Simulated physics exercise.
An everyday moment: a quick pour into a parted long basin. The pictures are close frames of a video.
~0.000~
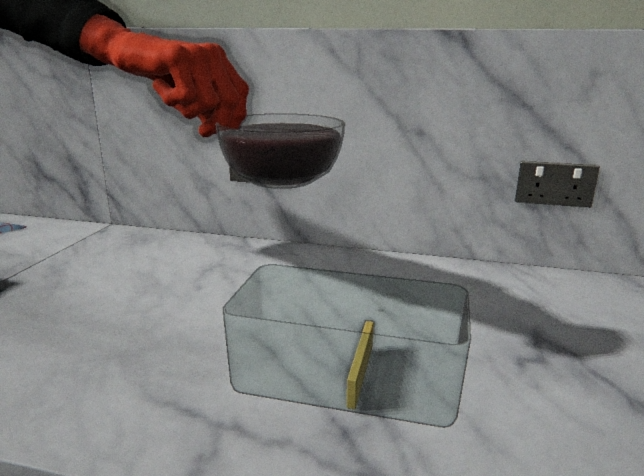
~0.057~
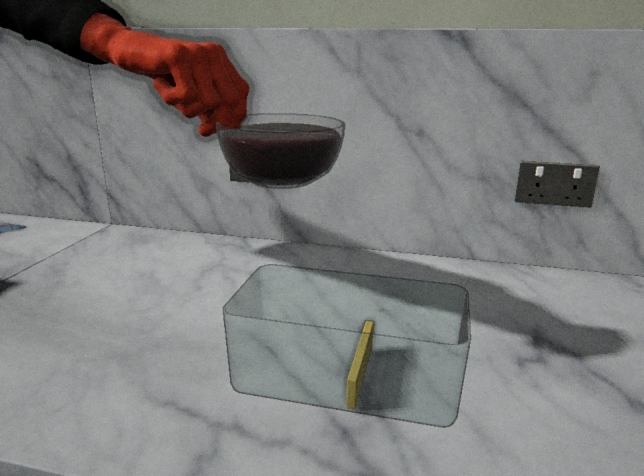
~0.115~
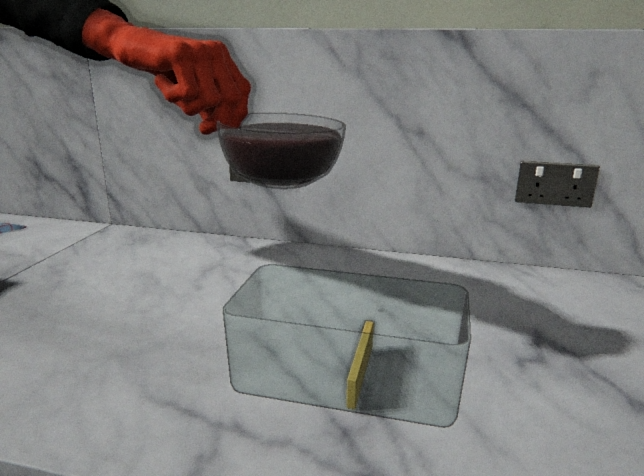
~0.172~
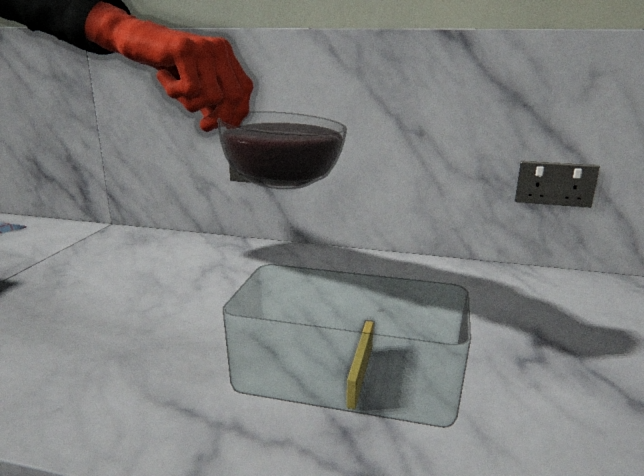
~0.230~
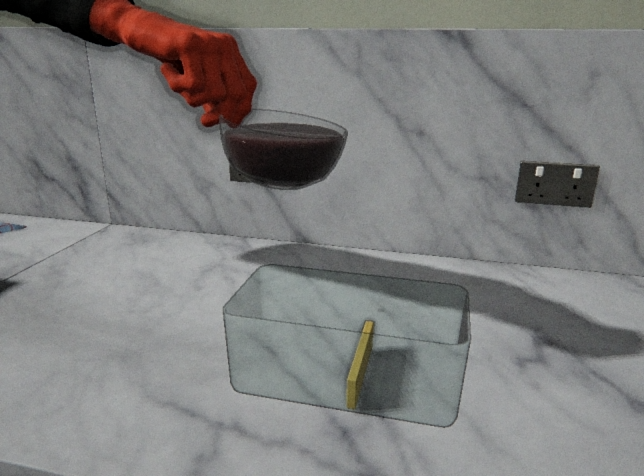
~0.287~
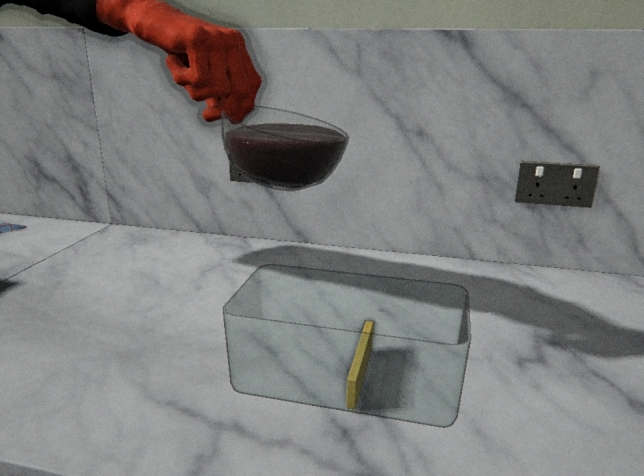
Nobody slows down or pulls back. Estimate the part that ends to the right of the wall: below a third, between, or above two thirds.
In the end over two thirds is right of the wall.
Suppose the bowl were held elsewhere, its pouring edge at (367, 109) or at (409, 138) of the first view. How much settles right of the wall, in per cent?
The first gives 85 %, the second 60 %.
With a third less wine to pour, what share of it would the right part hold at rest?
It comes to 75 per cent or so.
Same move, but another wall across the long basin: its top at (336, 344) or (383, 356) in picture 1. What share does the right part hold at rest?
In turn 95 and 60 in a hundred.
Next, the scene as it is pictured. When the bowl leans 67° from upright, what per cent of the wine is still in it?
Near 40 %.
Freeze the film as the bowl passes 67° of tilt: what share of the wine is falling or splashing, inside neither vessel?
It comes to 40 per cent or so.
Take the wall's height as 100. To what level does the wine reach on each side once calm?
Some 10 per cent left and 70 right.
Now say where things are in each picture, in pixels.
It leans 0°; its right rim is at (342, 127); the wine meets the walls at (227, 129) and (341, 135); the long basin's rim runs from (243, 287) to (468, 315); the wall's top is at (362, 349), in the first picture.
It leans 1°; its right rim is at (343, 127); the wine meets the walls at (228, 129) and (341, 136), in the second picture.
It leans 2°; its right rim is at (343, 129); the wine meets the walls at (228, 128) and (341, 136), in the third picture.
It leans 5°; its right rim is at (344, 132); the wine meets the walls at (229, 129) and (342, 137), in the fourth picture.
It leans 8°; its right rim is at (345, 136); the wine meets the walls at (230, 130) and (344, 137), in the fifth picture.
It leans 12°; its right rim is at (346, 141); the wine meets the walls at (231, 130) and (346, 137), in the sixth picture.
A moment on, the bowl is tipped part way and 38 per cent is still to pour, 1 is left of the wall and 20 right of it.
Next, the bowl is tipped right over and 1 per cent is still to pour, 10 is left of the wall and 80 right of it.
Then the bowl is tipped right over and 0 per cent is still to pour, 18 is left of the wall and 81 right of it.
Later the bowl is tipped right over and 0 per cent is still to pour, 18 is left of the wall and 81 right of it.
Finally, 18 per cent lies left of the wall, 81 right of it and 1 outside.
